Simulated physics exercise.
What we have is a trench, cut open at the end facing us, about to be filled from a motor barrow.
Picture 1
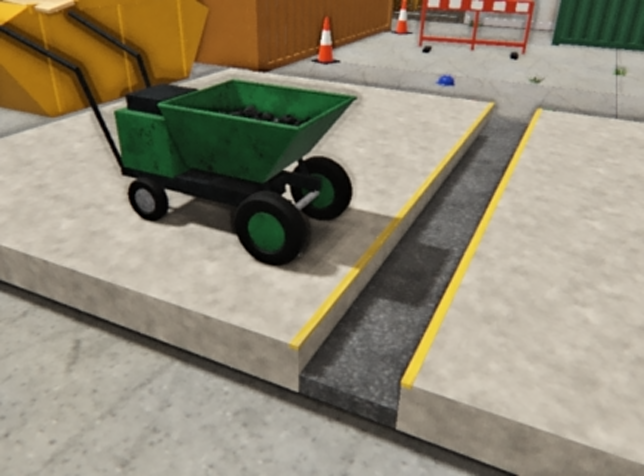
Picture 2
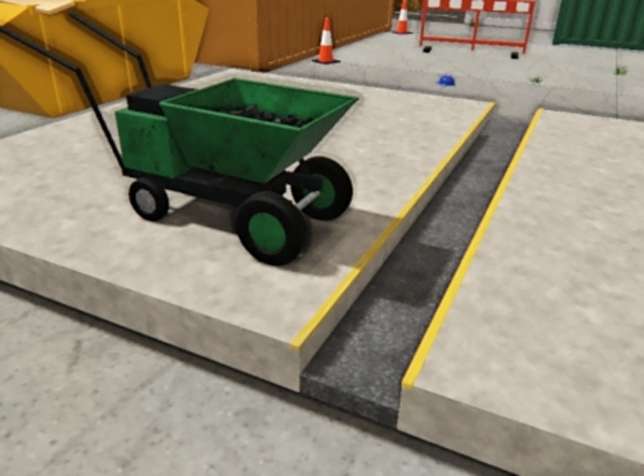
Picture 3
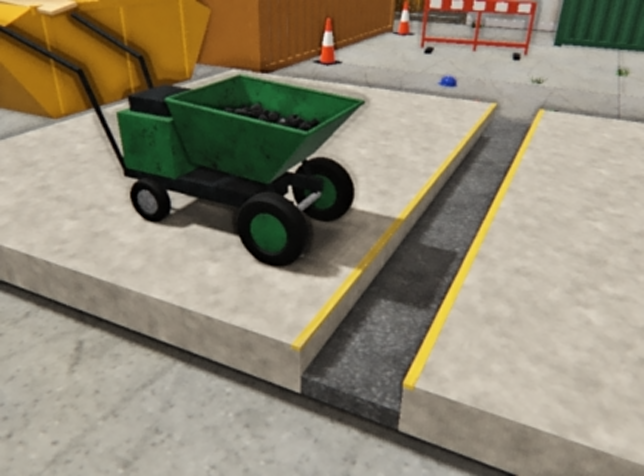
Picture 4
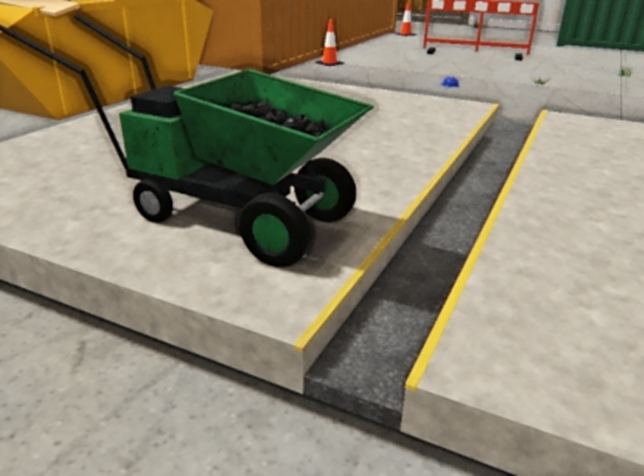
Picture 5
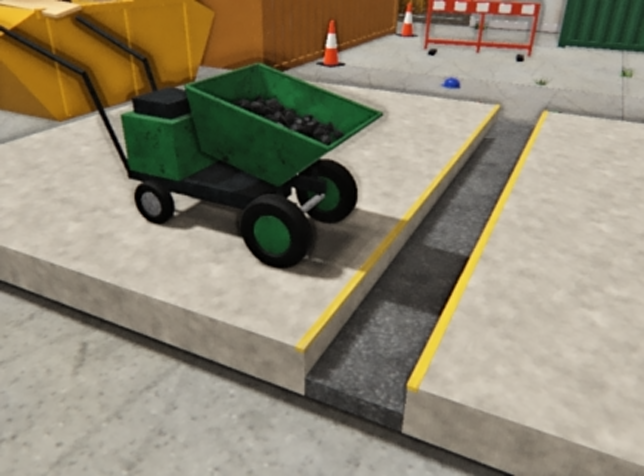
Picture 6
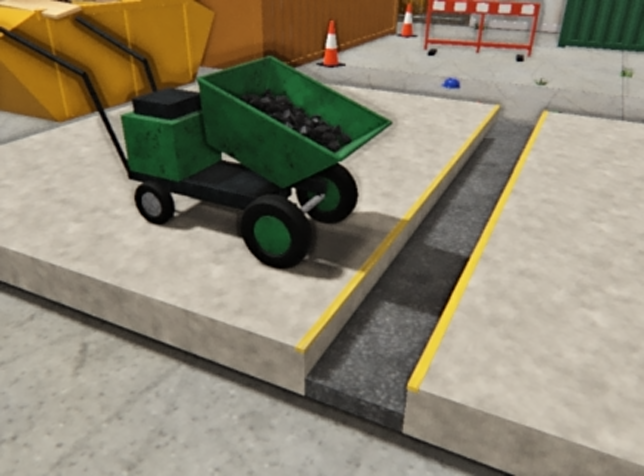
A green motor barrow's skip, loaded with black lumps, starts level and tips gradually forward to the right, its rear rising while the wheels stay put. The barrow stands at left on a pale raised slab, beside a shallow, dark-floored trench with yellow edges and an open near end. Seen from above in a yard, with yellow and orange containers and traffic cones behind, the view barely shifts.
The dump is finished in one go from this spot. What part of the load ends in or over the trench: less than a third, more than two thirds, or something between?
Between the edges lies over two thirds of the load.
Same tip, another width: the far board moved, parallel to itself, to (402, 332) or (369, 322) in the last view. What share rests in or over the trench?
First some 80, then 0 per cent.
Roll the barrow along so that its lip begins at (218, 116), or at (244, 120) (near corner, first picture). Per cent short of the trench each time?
Near 40 % and 20 %.
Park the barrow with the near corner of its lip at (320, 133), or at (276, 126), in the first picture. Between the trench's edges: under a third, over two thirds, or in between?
One: More than two thirds. Two: Above two thirds.
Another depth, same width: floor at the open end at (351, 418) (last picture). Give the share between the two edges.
Some 100 per cent.
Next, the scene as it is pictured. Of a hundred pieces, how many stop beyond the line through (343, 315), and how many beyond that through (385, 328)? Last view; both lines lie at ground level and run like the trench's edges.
Near 100 % and 50 %.
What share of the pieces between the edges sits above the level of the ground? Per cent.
Some 0 per cent.
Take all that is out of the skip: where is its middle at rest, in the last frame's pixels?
Roughly at (421, 288).
Soon, skip tipped steeply; all in the skip.
A while on, skip tipped right over; most in the skip; about a quarter in or heaped over the trench.
Towards the end, skip tipped right over; a small part in the skip; nearly all in or heaped over the trench; a stray few beyond it.
Finally, skip tipped right over; nearly all in or heaped over the trench; a stray few beyond it.
